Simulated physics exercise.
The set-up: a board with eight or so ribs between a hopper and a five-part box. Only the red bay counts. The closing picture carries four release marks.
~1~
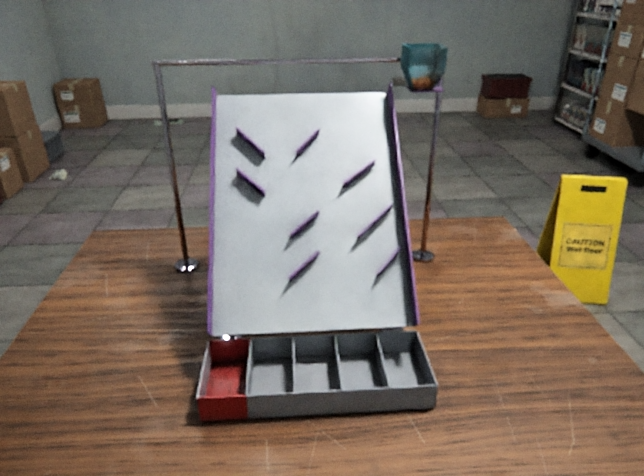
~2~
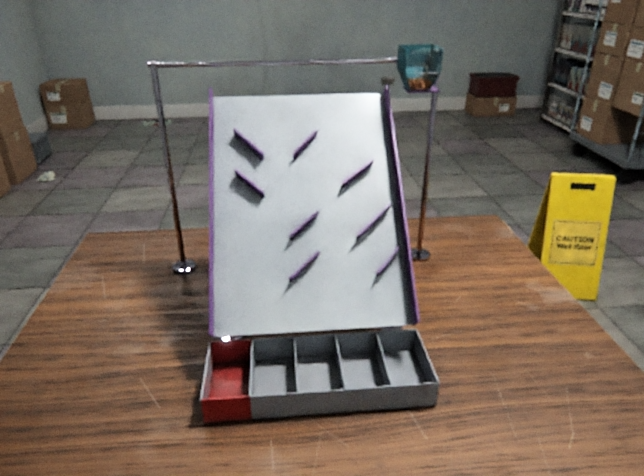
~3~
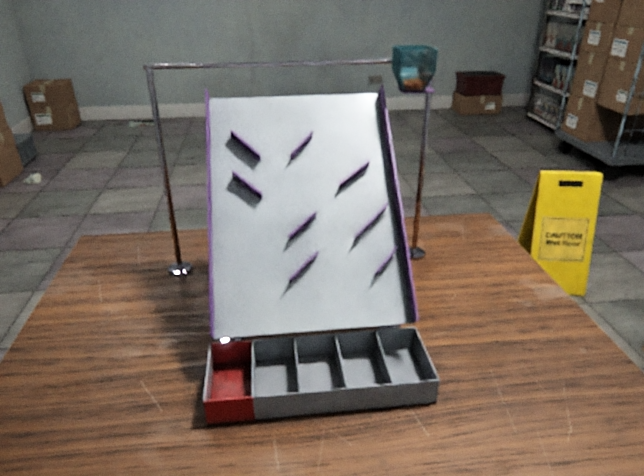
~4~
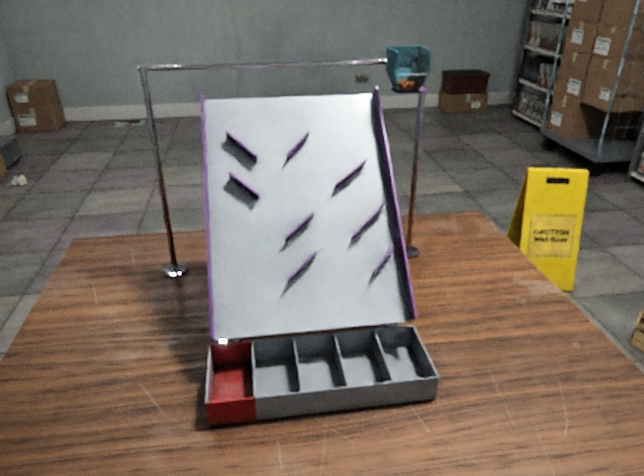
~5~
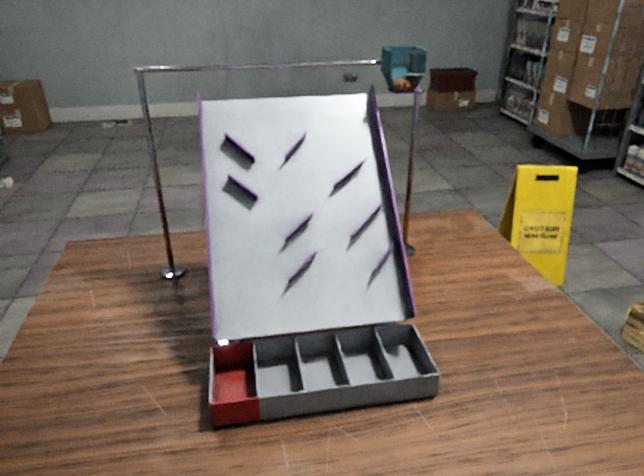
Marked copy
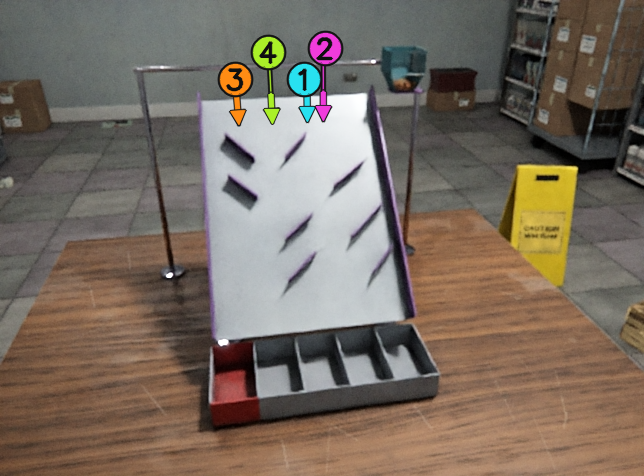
The camera drifts slowly around a still, ribbed board above a box with one red bay.
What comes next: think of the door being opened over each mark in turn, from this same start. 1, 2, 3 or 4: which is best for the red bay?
The best mark is 3.
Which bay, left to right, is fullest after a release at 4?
It is the second one.
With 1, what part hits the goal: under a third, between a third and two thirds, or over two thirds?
Mark 1 gives under a third.
On the marked copy, mark 1 meets the board at (307, 116); mark 2 meets the board at (323, 115); mark 3 meets the board at (238, 119); mark 4 meets the board at (272, 118).
With 1, about a tenth in the red bay, roughly two thirds in other bays, roughly a quarter outside the box.
With 2, roughly a quarter in the red bay, roughly half in other bays, roughly a quarter outside the box.
With 3, roughly a third in the red bay, roughly half in other bays, about a tenth outside the box.
With 4, about a tenth in the red bay, roughly two thirds in other bays, roughly a quarter outside the box.
